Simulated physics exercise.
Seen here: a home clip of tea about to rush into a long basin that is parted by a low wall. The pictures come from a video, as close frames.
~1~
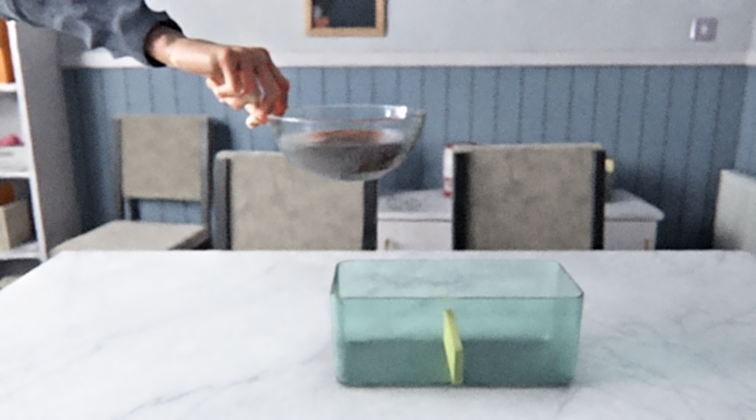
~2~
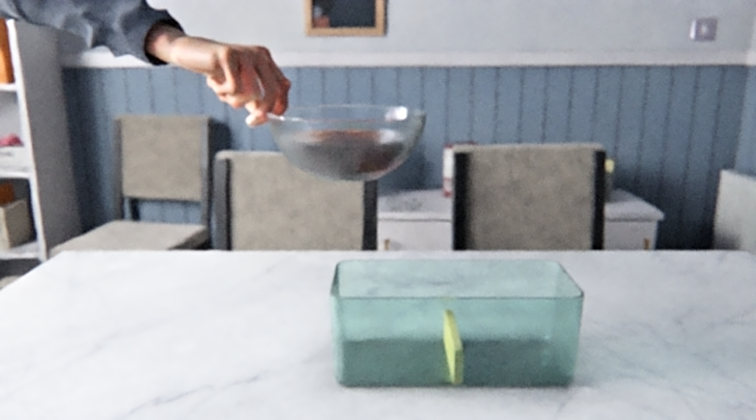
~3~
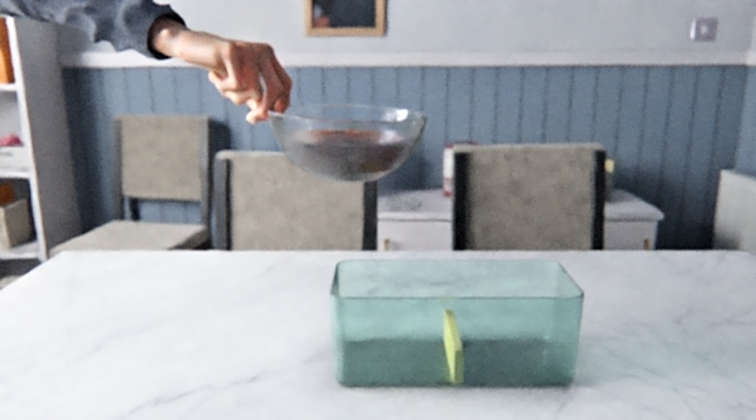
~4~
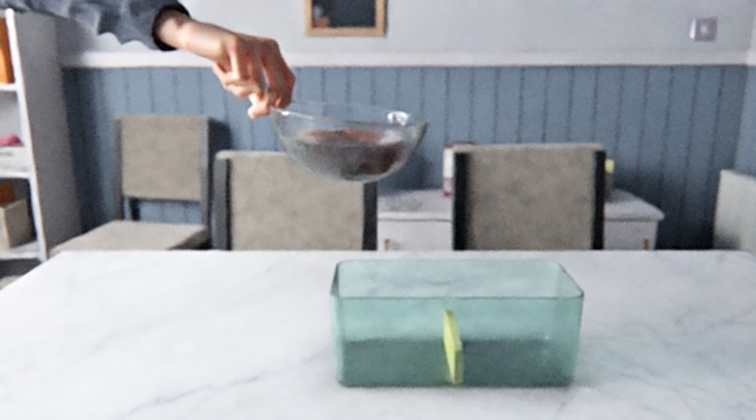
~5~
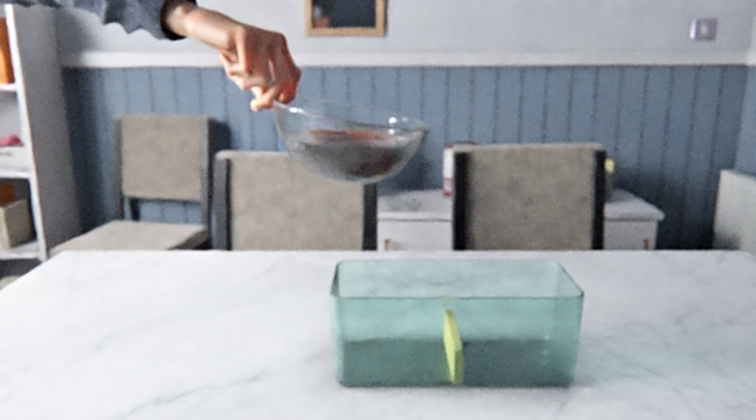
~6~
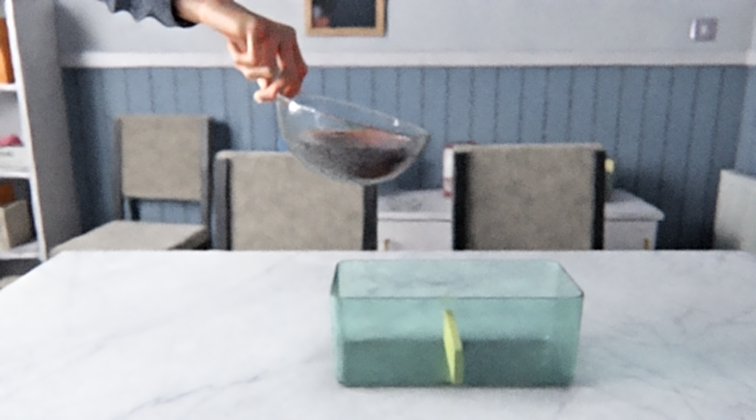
A hand holding a clear glass bowl of dark liquid, gradually tilting it rightward above a divided green container on a marble table.
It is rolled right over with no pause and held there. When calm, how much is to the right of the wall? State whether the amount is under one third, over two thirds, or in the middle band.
The amount is in the middle band.
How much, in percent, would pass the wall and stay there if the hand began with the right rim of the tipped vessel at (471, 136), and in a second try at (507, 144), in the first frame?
It works out to around 80 % and then around 85 %.
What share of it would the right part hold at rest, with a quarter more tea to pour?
Some 60 parts in a hundred.
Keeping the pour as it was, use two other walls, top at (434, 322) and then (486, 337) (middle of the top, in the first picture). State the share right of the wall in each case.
I'd expect near 75 percent the first time and near 20 percent the next.
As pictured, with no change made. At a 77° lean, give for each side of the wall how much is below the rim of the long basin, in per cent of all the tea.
Left: 0 %. Right: 20 %.
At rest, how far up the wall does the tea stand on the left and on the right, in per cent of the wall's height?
The left side sits at 30 per cent and the right side at 50.
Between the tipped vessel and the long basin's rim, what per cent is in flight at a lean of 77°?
I'd reckon some 50 per cent.
A moment on, the tilt is 77° and 28 per cent is still to pour, 2 is left of the wall and 22 right of it.
Next, the tilt is 112° and 0 per cent is still to pour, 43 is left of the wall and 55 right of it.
Then the tilt is 116° and 0 per cent is still to pour, 43 is left of the wall and 56 right of it.
Later the tilt is 116° and 0 per cent is still to pour, 43 is left of the wall and 56 right of it.
At rest 43 per cent lies left of the wall, 56 right of it and 1 outside.
